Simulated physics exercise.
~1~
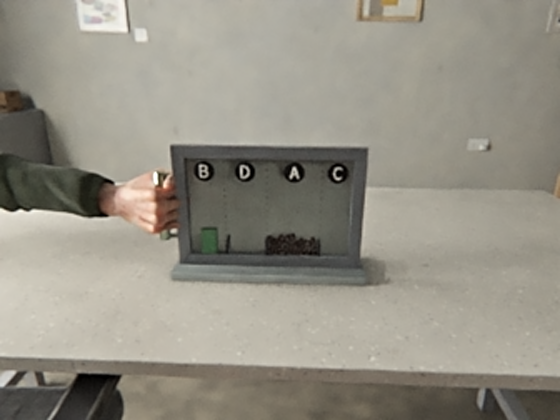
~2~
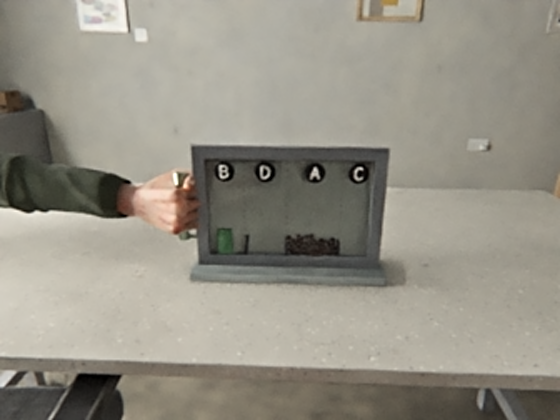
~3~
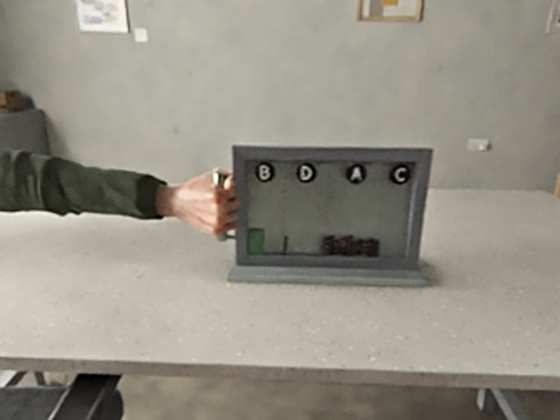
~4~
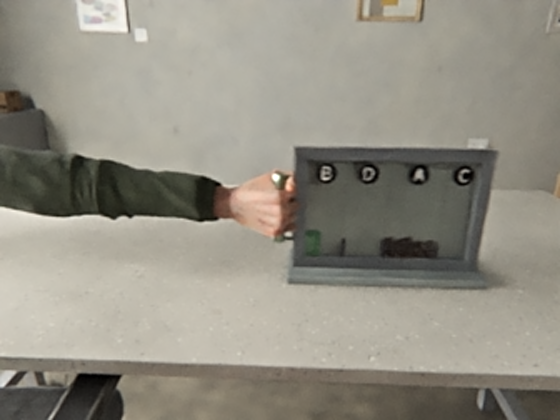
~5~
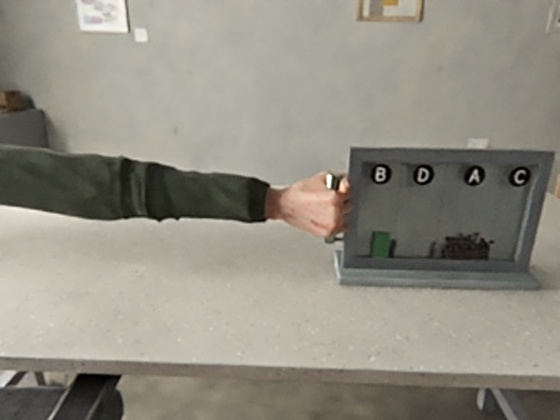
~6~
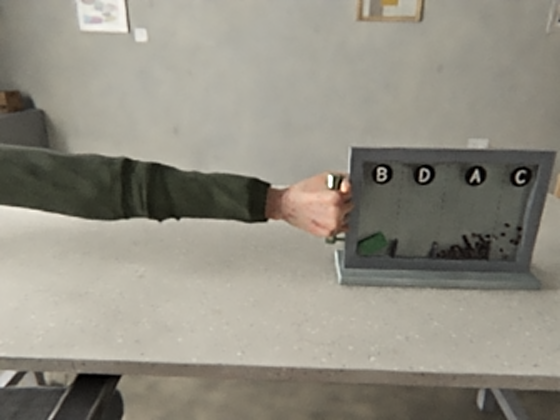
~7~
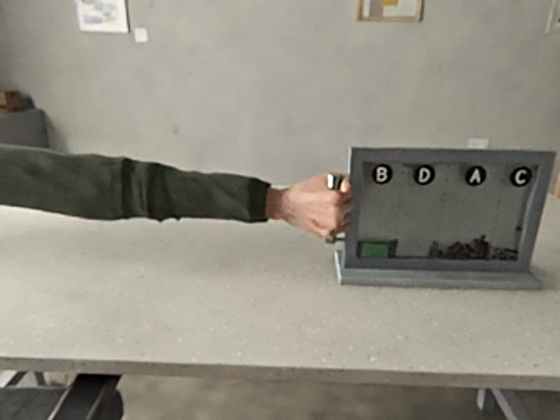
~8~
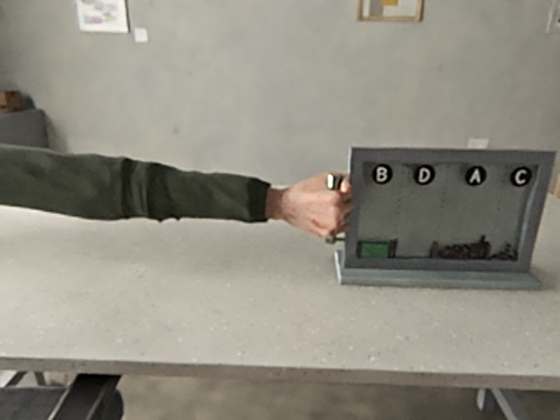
On a pale speckled tabletop before a plain grey wall, seen from the front by a still camera, a hand in a dark green sleeve grips the left side of an upright grey tray. Behind its clear window, white letters on black discs read B, D, A and C, above a green block at left and a low heap of dark pellets under A. The hand slides the tray rightward, then stops it. The block tips over onto its side, while the pellets scatter toward the right. They settle mostly under A, with some under C, as the hand keeps hold.
